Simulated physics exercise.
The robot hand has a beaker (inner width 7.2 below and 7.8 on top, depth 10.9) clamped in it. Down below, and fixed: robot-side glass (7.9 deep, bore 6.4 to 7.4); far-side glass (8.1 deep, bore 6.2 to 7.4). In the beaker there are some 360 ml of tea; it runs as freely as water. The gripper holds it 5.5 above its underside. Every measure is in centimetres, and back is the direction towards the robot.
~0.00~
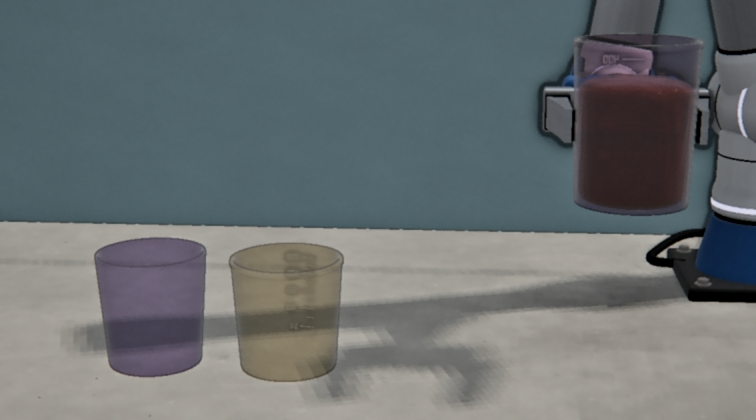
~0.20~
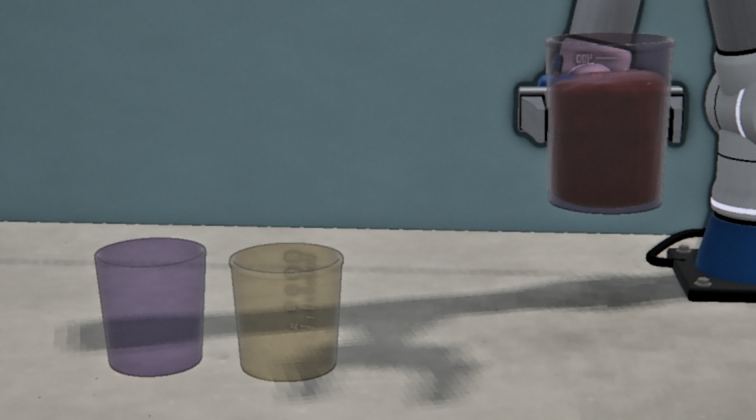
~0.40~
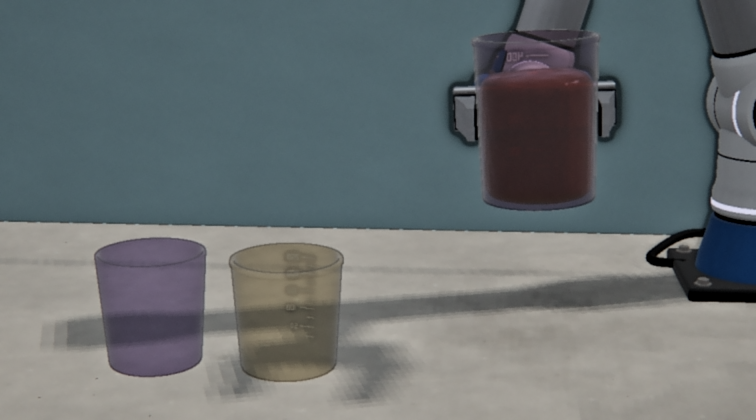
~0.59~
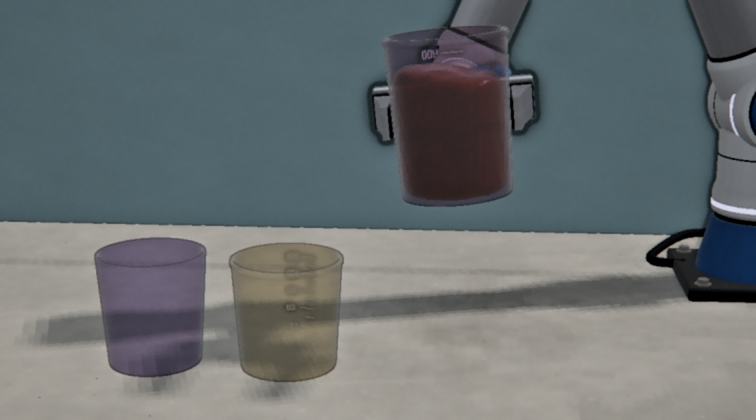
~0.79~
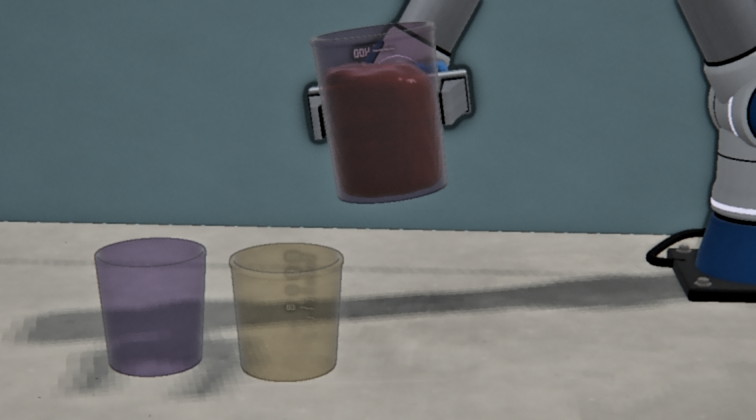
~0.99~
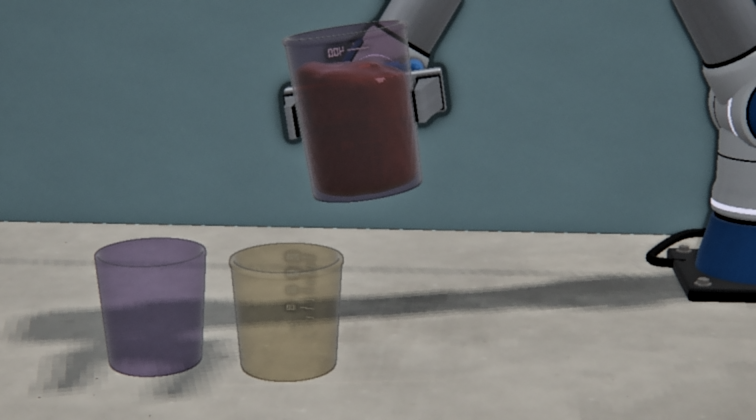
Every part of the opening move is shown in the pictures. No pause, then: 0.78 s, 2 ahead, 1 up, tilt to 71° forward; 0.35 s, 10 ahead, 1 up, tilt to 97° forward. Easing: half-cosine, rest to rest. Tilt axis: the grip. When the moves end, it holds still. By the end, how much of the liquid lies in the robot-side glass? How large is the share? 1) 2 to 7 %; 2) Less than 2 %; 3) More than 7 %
Answer: 2.
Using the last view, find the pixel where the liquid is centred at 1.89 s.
It's centred near (261, 160).
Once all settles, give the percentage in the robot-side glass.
I'd put it at close to 0 per cent.
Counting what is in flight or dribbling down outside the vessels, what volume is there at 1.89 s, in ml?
Amount outside the vessels: Near 20 ml.
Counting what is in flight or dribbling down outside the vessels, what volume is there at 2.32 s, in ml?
Roughly 70 ml at that moment.
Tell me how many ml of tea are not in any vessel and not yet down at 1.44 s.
Roughly 0 ml at that moment.
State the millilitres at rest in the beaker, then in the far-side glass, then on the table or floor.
In order: Approx. 0, 80 and 270 ml.
After 1.44 s, tilted 47° forward, liquid up to 22 above the table; 355 ml in the beaker.
After 1.89 s, tilted 78° forward, liquid up to 38 above the table; 255 ml in the beaker, 80 ml in the far-side glass, 20 ml in the air or running down outside.
After 2.32 s, tilted 97° forward, liquid up to 18 above the table; 185 ml on the table or floor, 80 ml in the far-side glass, 25 ml in the beaker, 65 ml in the air or running down outside.
After 3.12 s, tilted 97° forward, liquid up to 3 above the table; 270 ml on the table or floor, 80 ml in the far-side glass.
At rest, 270 ml on the table or floor, 80 ml in the far-side glass. That is 0 % in the robot-side glass.
